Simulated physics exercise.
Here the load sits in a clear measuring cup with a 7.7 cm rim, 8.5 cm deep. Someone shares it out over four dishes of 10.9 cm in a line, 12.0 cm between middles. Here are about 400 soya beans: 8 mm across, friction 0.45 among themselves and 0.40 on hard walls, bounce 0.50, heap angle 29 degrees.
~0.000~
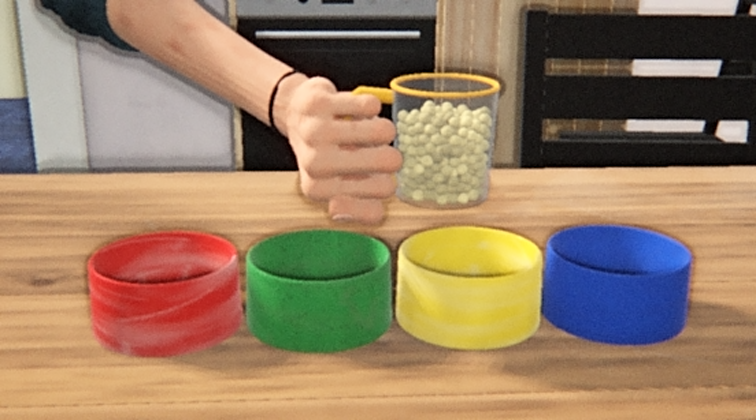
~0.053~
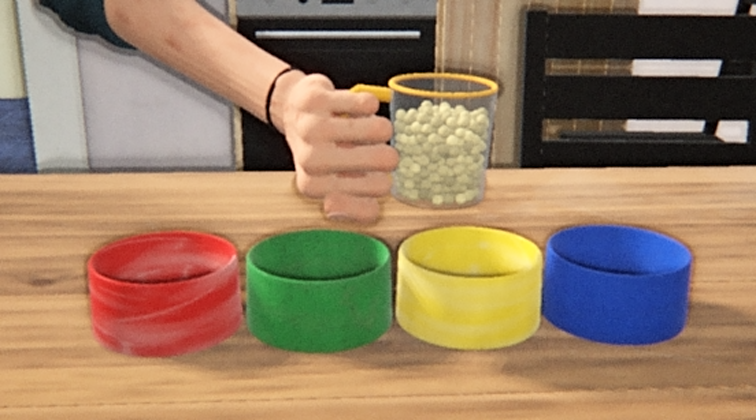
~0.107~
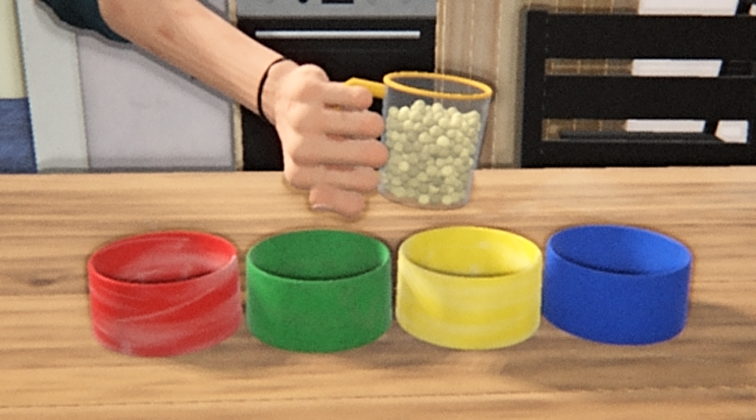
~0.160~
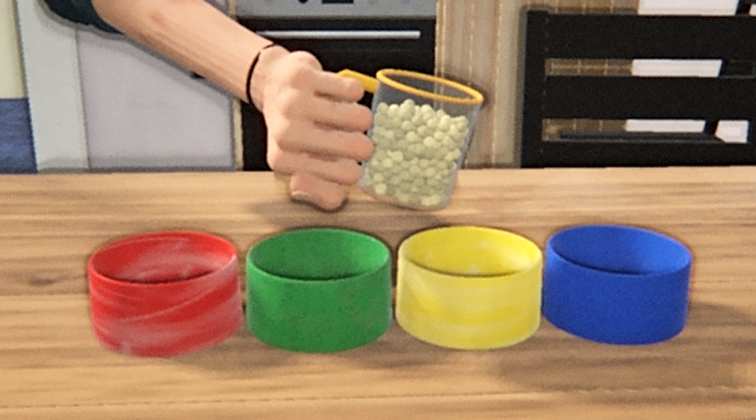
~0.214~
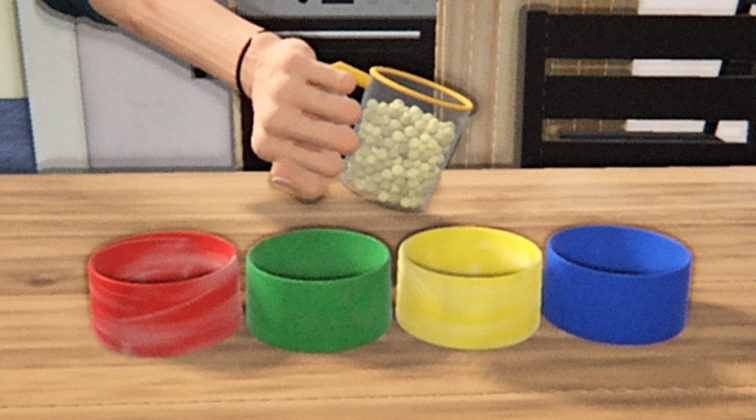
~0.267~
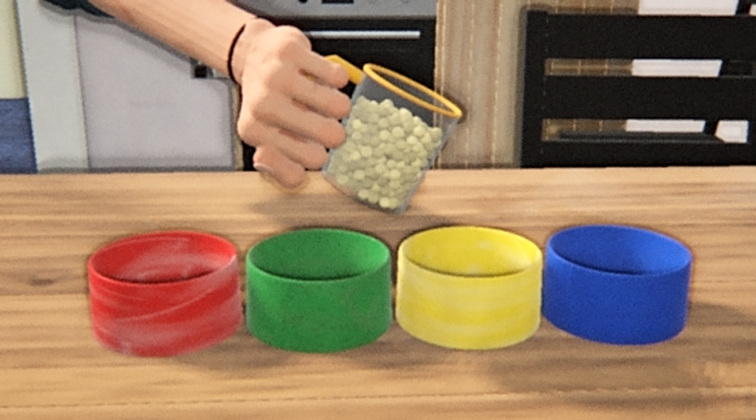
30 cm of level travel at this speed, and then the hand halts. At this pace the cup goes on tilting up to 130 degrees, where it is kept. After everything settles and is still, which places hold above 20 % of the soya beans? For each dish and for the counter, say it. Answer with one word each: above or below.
Red above, blue below, green above, yellow below, counter below.
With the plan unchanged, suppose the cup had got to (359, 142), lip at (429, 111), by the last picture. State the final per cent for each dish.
Then red 90, blue 0, green 0, and yellow 0.
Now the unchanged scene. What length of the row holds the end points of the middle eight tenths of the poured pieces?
I'd estimate close to 15 cm.
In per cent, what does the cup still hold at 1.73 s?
Roughly 0 in a hundred.
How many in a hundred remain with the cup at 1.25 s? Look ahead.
About 5 per cent.
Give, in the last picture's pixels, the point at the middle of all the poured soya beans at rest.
Around (214, 311).
After 0.86 s, tilt 99 degrees; cup holds 90 %, green 5 %.
After 1.25 s, tilt 130 degrees; cup holds 5 %, red 50 %, green 35 %.
After 1.73 s, tilt 130 degrees; cup holds 0 %, red 55 %, green 35 %.
By 2.0 s all is still; red 55 %, blue 0 %, green 35 %, yellow 0 %, counter 10 %.
